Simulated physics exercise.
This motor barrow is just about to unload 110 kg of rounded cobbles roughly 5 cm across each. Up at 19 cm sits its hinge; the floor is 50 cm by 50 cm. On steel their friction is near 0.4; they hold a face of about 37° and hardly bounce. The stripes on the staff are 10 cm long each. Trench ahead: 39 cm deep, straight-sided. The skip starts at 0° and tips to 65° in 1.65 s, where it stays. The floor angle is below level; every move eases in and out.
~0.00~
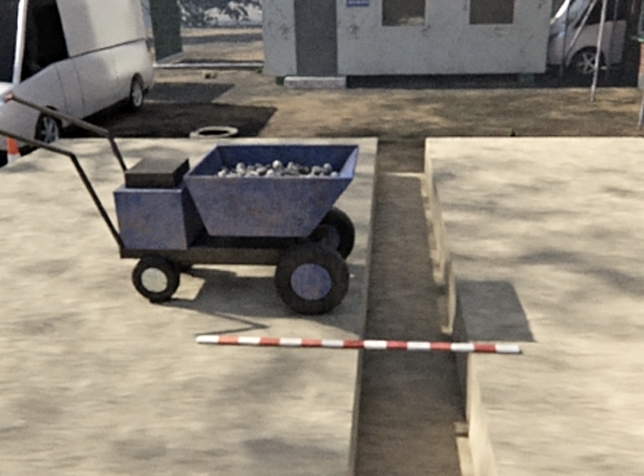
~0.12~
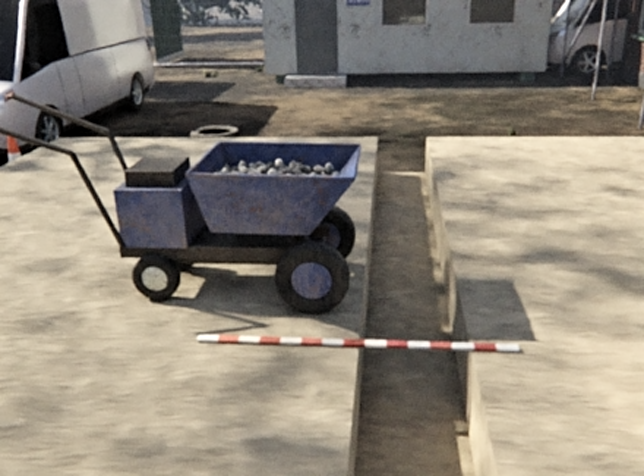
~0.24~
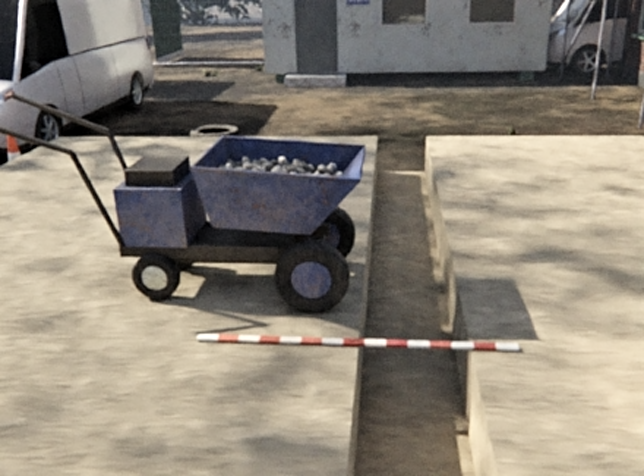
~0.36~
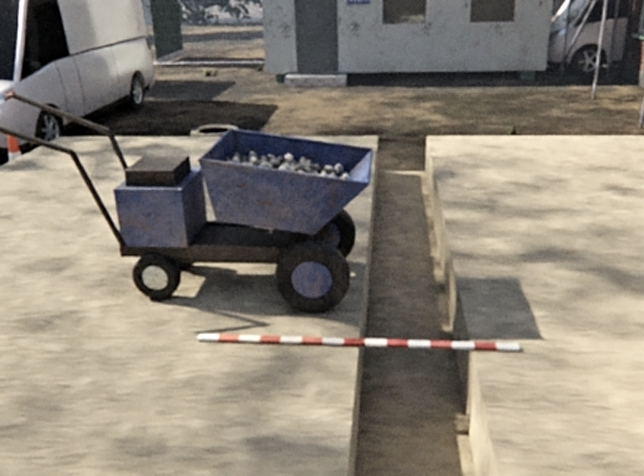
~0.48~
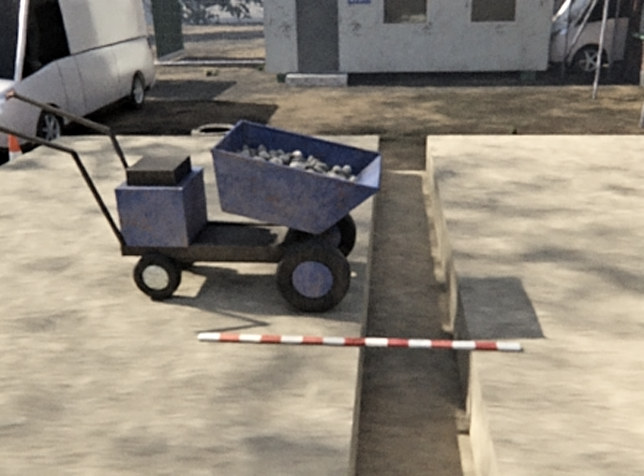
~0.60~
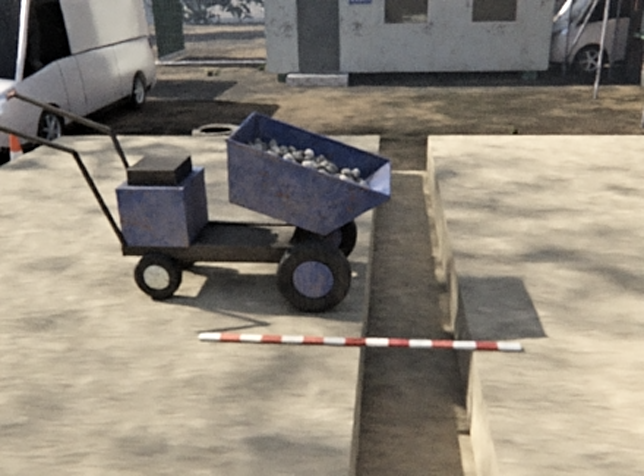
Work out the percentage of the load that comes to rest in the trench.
It works out at about 65 per cent of the load.
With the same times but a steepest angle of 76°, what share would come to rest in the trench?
Then about 75 per cent.
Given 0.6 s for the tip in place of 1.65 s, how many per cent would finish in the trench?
It would come to roughly 50 per cent.
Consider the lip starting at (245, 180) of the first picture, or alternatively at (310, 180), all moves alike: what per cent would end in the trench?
I'd expect some 60 per cent, then some 90.
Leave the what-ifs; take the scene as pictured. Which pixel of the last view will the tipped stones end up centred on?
Their middle ends up near (443, 336).
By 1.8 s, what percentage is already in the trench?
Close to 15 per cent at that time.
After 1.2 s the floor is at 55°; 100 % in the skip; the foremost stones are at (418, 236).
After 1.8 s the floor is at 65°; 79 % in the skip, 15 % in the trench, 6 % past the trench; the foremost stones are at (491, 285).
After 2.1 s the floor is at 65°; 50 % in the skip, 29 % in the trench, 20 % past the trench; the foremost stones are at (545, 279).
After 4.1 s the floor is at 65°; 12 % in the skip, 65 % in the trench, 23 % past the trench; the foremost stones are at (568, 279).
